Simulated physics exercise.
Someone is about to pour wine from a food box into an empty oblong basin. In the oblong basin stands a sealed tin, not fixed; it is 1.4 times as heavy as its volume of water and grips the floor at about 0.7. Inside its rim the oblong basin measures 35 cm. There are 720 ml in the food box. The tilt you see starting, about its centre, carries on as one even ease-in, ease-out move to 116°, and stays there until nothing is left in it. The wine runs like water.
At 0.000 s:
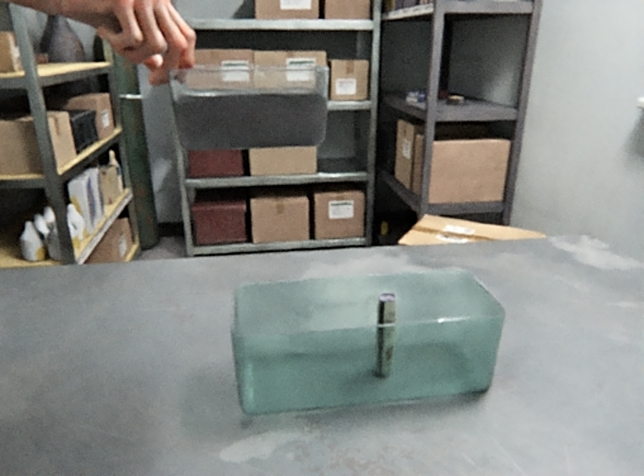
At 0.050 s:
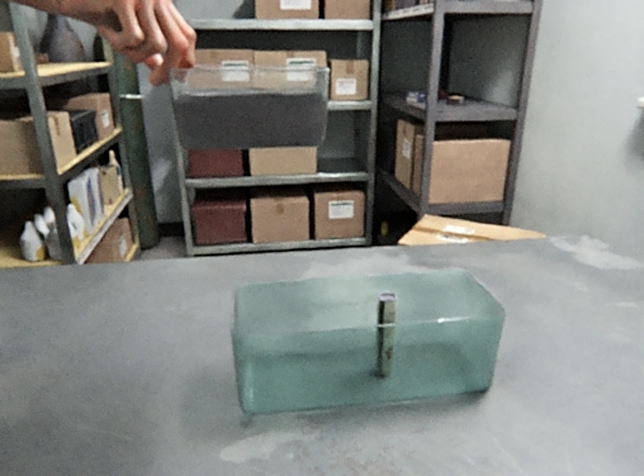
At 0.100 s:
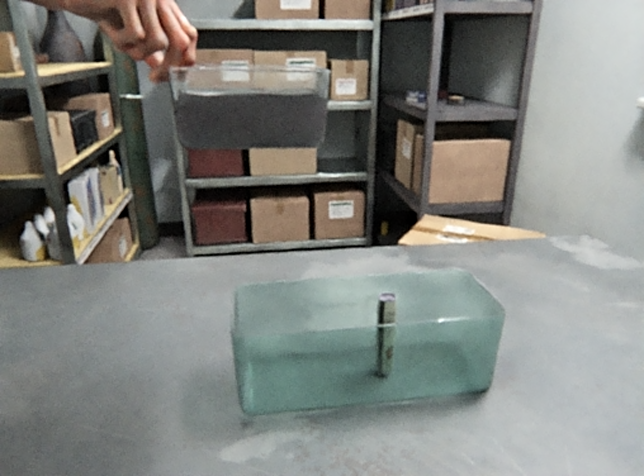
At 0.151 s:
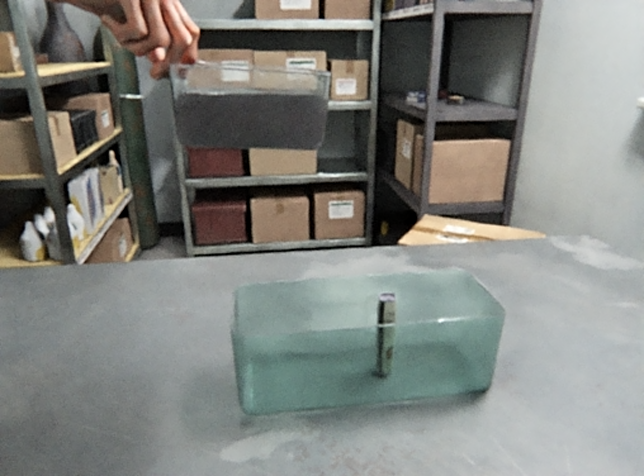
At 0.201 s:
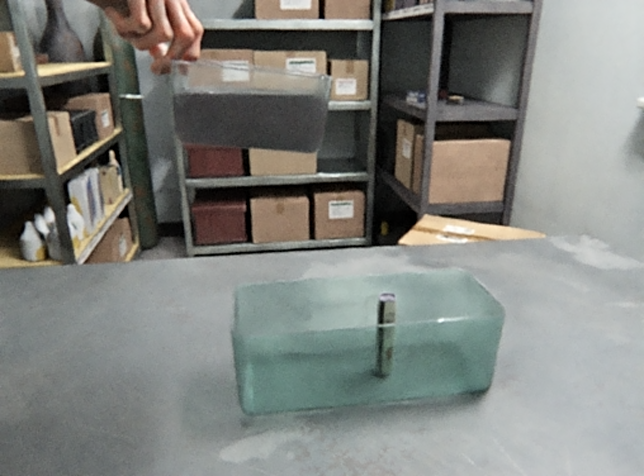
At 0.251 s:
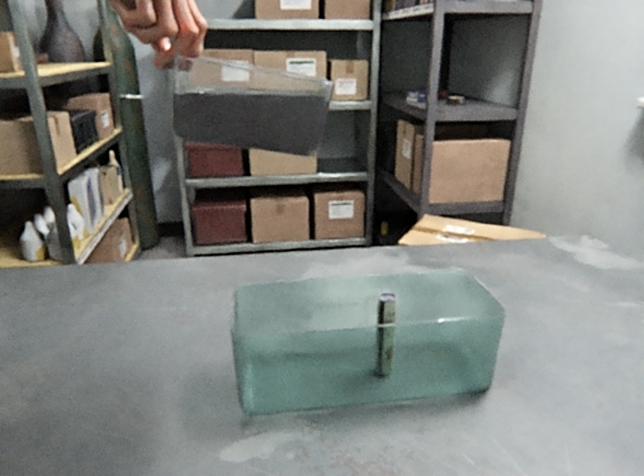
A greenish glass oblong basin sits on a grey tabletop with a small upright metallic tin inside it, seen from slightly above in a storeroom. Behind it are metal shelves of brown cardboard boxes, while a hand at upper left holds a clear box of dark liquid. The box stays nearly level, then tilts slightly, its right side lowering, while the camera remains still.
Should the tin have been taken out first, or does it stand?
The tin keeps standing.
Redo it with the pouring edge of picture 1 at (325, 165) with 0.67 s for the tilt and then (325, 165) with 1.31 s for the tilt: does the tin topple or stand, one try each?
First it falls; then it stays up.
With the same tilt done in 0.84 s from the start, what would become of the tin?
Then it keeps standing.
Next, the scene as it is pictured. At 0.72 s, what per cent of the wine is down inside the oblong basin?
Near 6 in a hundred.
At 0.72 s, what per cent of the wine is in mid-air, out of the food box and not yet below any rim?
Some 44 per cent.
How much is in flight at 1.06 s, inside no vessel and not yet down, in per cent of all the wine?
About 14 per cent.
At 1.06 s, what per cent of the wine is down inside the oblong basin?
About 76 per cent.
After 0.72 s the tilt is 67° and 50 per cent is still to pour; the tin stands where it began.
After 1.06 s the tilt is 106° and 7 per cent is still to pour; the tin stands where it began.
After 1.42 s the tilt is 116° and 0 per cent is still to pour; the tin stands where it began.
After 1.81 s the tilt is 116° and 0 per cent is still to pour; the tin stands where it began.
In the end the tin stands where it began.
